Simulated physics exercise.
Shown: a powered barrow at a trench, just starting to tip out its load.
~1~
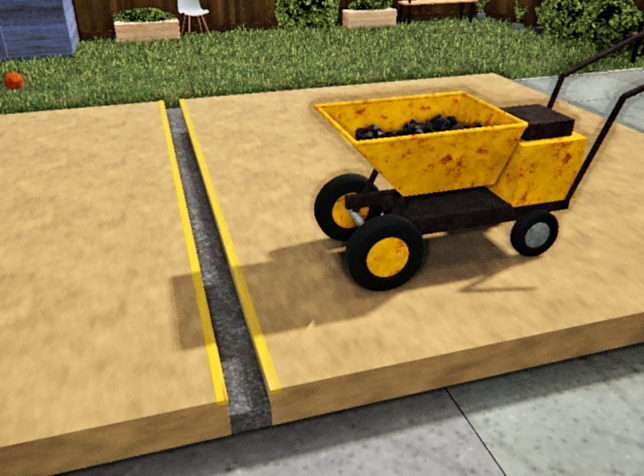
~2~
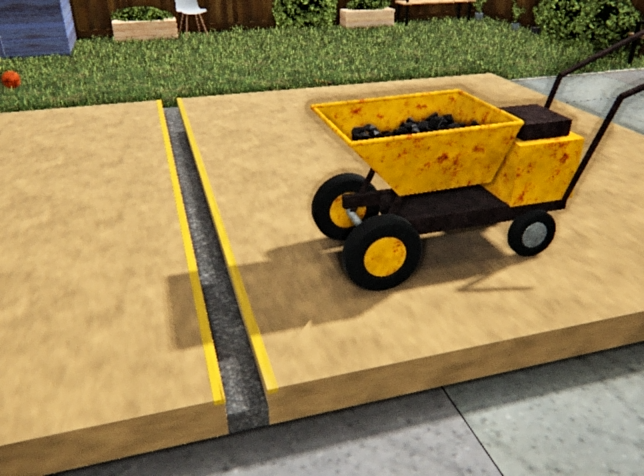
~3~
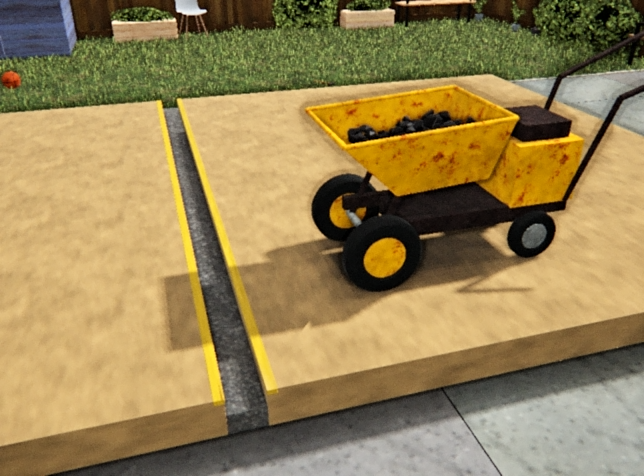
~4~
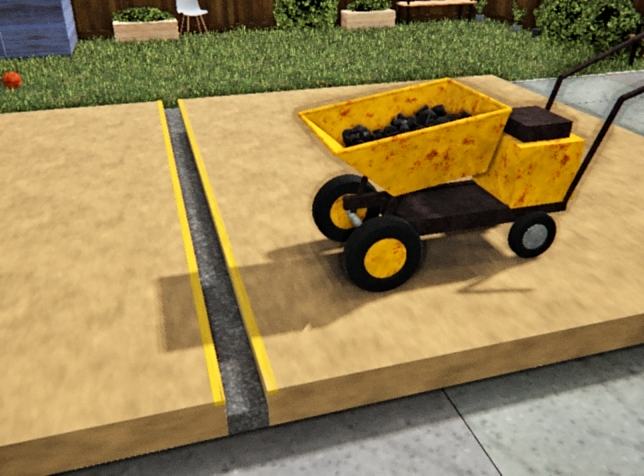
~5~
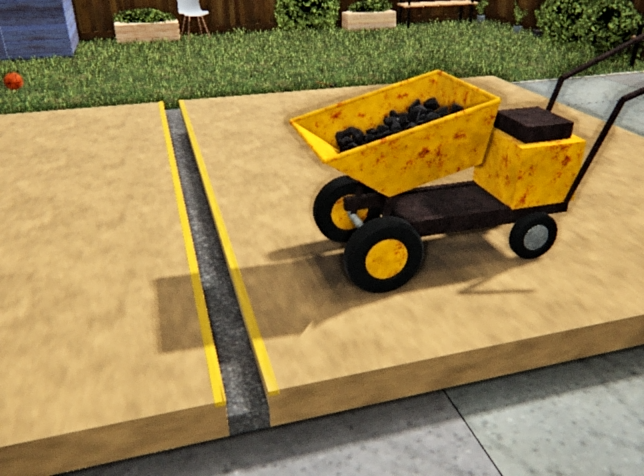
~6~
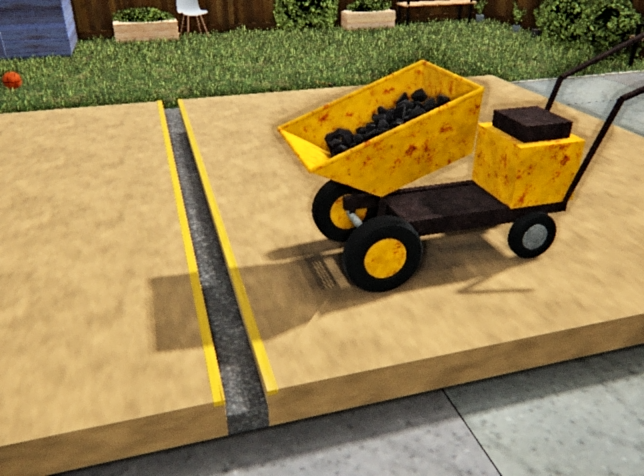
At the start, a rusty yellow powered barrow holding black lumps of coal stands to the right of a narrow trench edged with yellow lines, its skip level. The skip then tilts gradually toward the left, its front lip lowering and its rear rising, until it is clearly tipped with the coal still inside.
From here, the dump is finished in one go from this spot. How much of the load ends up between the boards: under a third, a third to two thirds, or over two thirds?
Okay, so the amount in the trench ends inside the middle band of one-third to two-thirds.
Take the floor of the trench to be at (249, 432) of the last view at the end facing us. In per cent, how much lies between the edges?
The share would be around 60 in a hundred.
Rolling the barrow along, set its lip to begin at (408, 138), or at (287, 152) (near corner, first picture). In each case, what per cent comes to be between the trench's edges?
The shares come out close to 30 and 0 per cent, in that order.
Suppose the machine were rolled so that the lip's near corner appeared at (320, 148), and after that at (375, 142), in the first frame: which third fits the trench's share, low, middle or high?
So the first position comes out as below one third, the second as between a third and two thirds.
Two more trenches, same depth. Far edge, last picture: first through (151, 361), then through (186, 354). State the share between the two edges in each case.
80 and 60 percent.
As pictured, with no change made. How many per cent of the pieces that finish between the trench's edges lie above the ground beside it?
I'd estimate around 45 %.
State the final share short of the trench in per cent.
My estimate is around 10 percent.
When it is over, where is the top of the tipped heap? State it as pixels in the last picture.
Near (217, 263).
Soon, skip tipped steeply; all in the skip.
A while on, skip tipped right over; about half in the skip; a small part short of the trench; about a third in or heaped over the trench; a small part beyond it.
Towards the end, skip tipped right over; about a quarter in the skip; a small part short of the trench; about half in or heaped over the trench; about a quarter beyond it.
Finally, skip tipped right over; about a quarter in the skip; a small part short of the trench; about half in or heaped over the trench; about a quarter beyond it.
